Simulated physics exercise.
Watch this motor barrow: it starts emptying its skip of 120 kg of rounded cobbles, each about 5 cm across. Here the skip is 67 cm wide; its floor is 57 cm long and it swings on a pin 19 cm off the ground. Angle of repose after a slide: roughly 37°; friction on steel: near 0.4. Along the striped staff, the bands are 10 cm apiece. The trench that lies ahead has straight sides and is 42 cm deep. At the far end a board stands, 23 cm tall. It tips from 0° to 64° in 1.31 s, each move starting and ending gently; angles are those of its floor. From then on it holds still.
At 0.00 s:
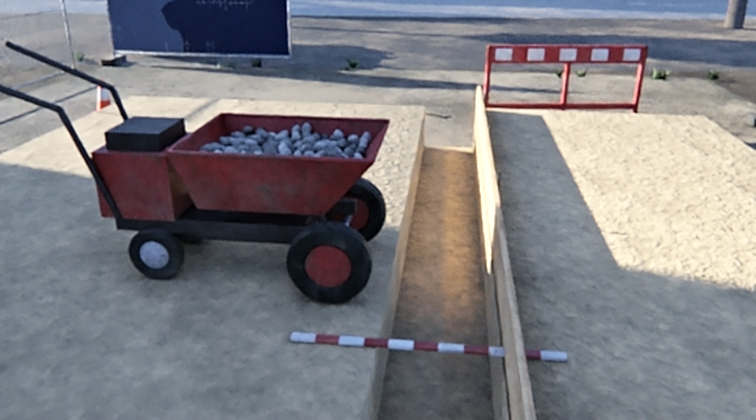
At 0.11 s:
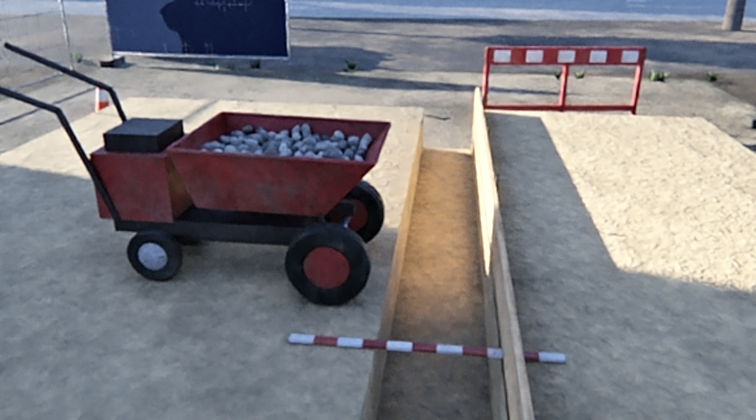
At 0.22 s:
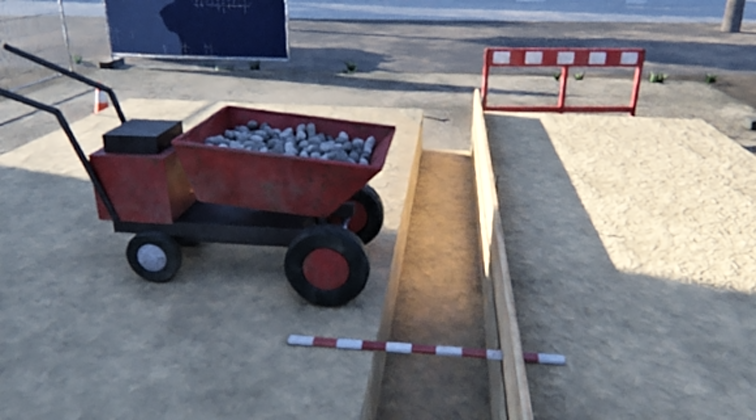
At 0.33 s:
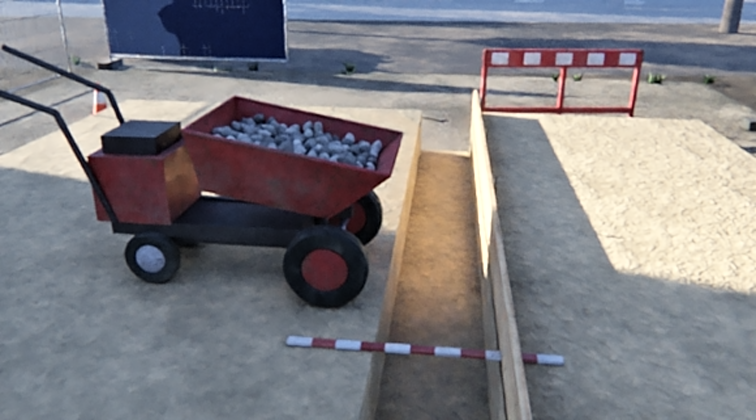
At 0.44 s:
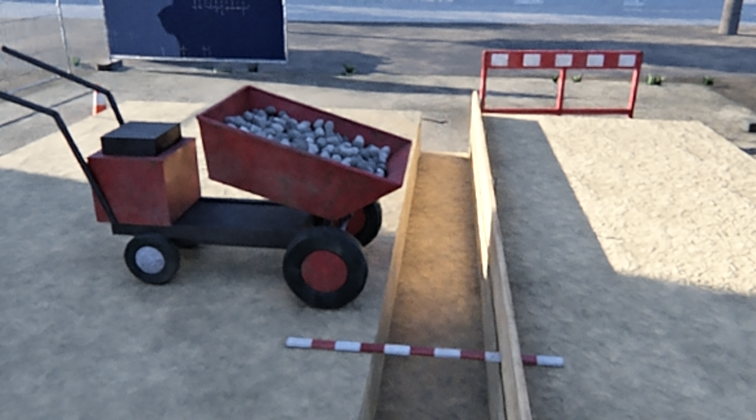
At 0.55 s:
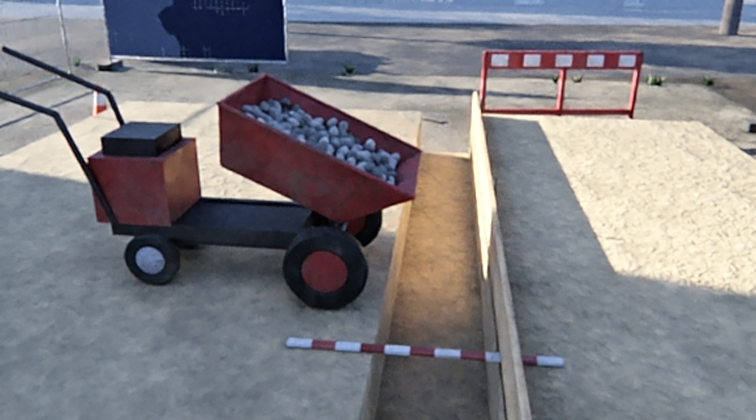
A red motor barrow with black handles and wheels stands at left on sunlit pale ground, seen from slightly above at its side. Grey rounded stones fill its skip, beside a board-edged trench with a red-and-white striped staff across it, a matching barrier behind and a dark sign at upper left. The skip tilts steadily to the right, its rear rising as the stones shift toward its lowering front lip.
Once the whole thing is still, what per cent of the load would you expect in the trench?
I would expect about 97 per cent.
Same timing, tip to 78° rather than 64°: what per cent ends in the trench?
It would come to about 100 percent.
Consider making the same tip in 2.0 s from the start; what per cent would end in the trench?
Something close to 100 per cent.
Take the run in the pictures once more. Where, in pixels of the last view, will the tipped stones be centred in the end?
Centre estimate: Around (455, 343).
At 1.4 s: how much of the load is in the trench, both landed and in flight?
Approx. 25 % of the load.
After 1.0 s the floor is at 54°; 100 % in the skip; the foremost stones are at (439, 228).
After 1.4 s the floor is at 64°; 73 % in the skip, 27 % in the trench, 1 % past the trench; the foremost stones are at (499, 258).
After 1.8 s the floor is at 64°; 37 % in the skip, 60 % in the trench, 3 % past the trench; the foremost stones are at (575, 295).
After 3.7 s the floor is at 64°; 0 % in the skip, 97 % in the trench, 3 % past the trench; the foremost stones are at (617, 292).
